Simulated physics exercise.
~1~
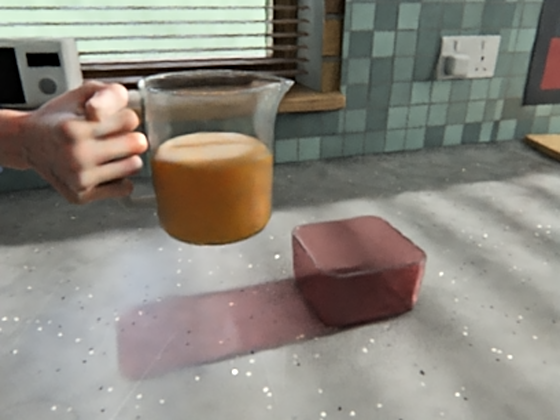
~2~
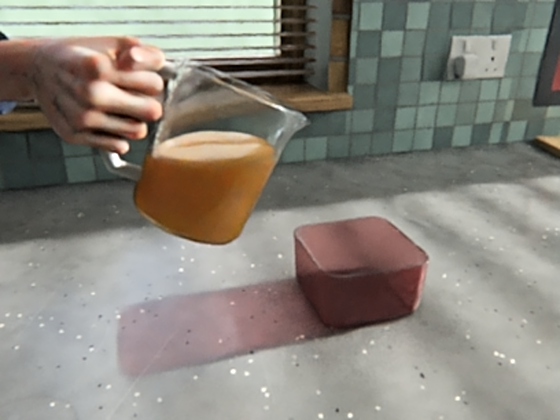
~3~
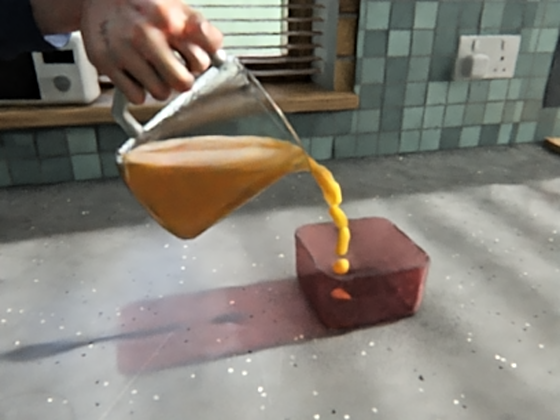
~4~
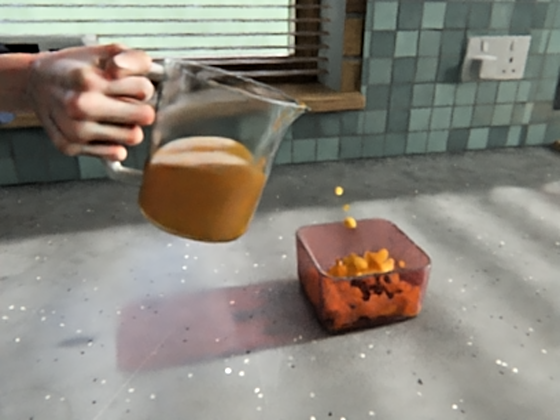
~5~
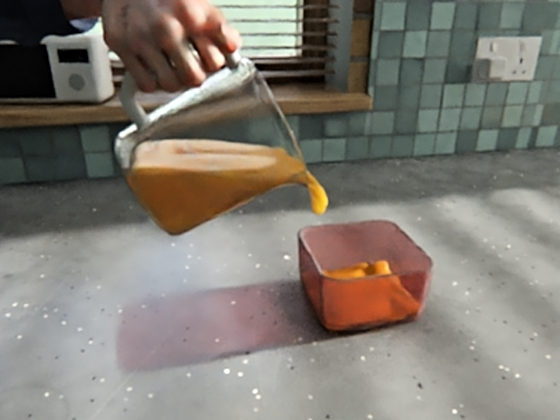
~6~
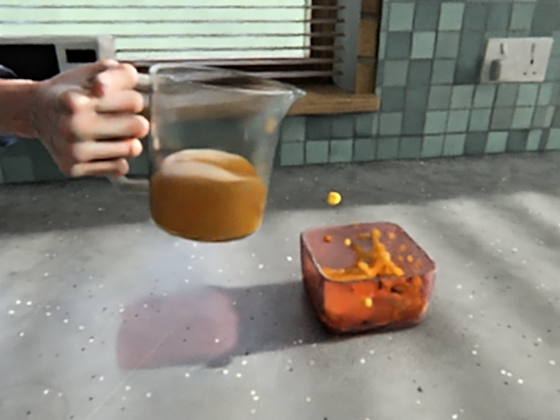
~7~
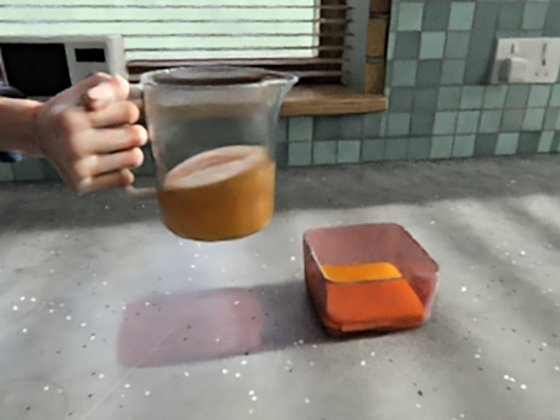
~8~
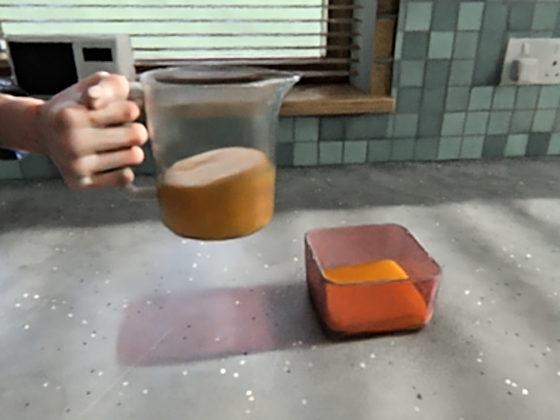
On a speckled grey kitchen counter, in front of green wall tiles and a window with blinds, a hand holds a clear jug of orange juice beside an empty, pinkish see-through tub. The hand tips the jug to the right, and a stream of juice falls into the tub. It eases the jug partly back while a few drops fall, then tilts it steeply again and pours more. The jug swings back upright as juice splashes inside the tub. Finally the hand holds the jug level, still partly full, and the juice lies settled in the tub.
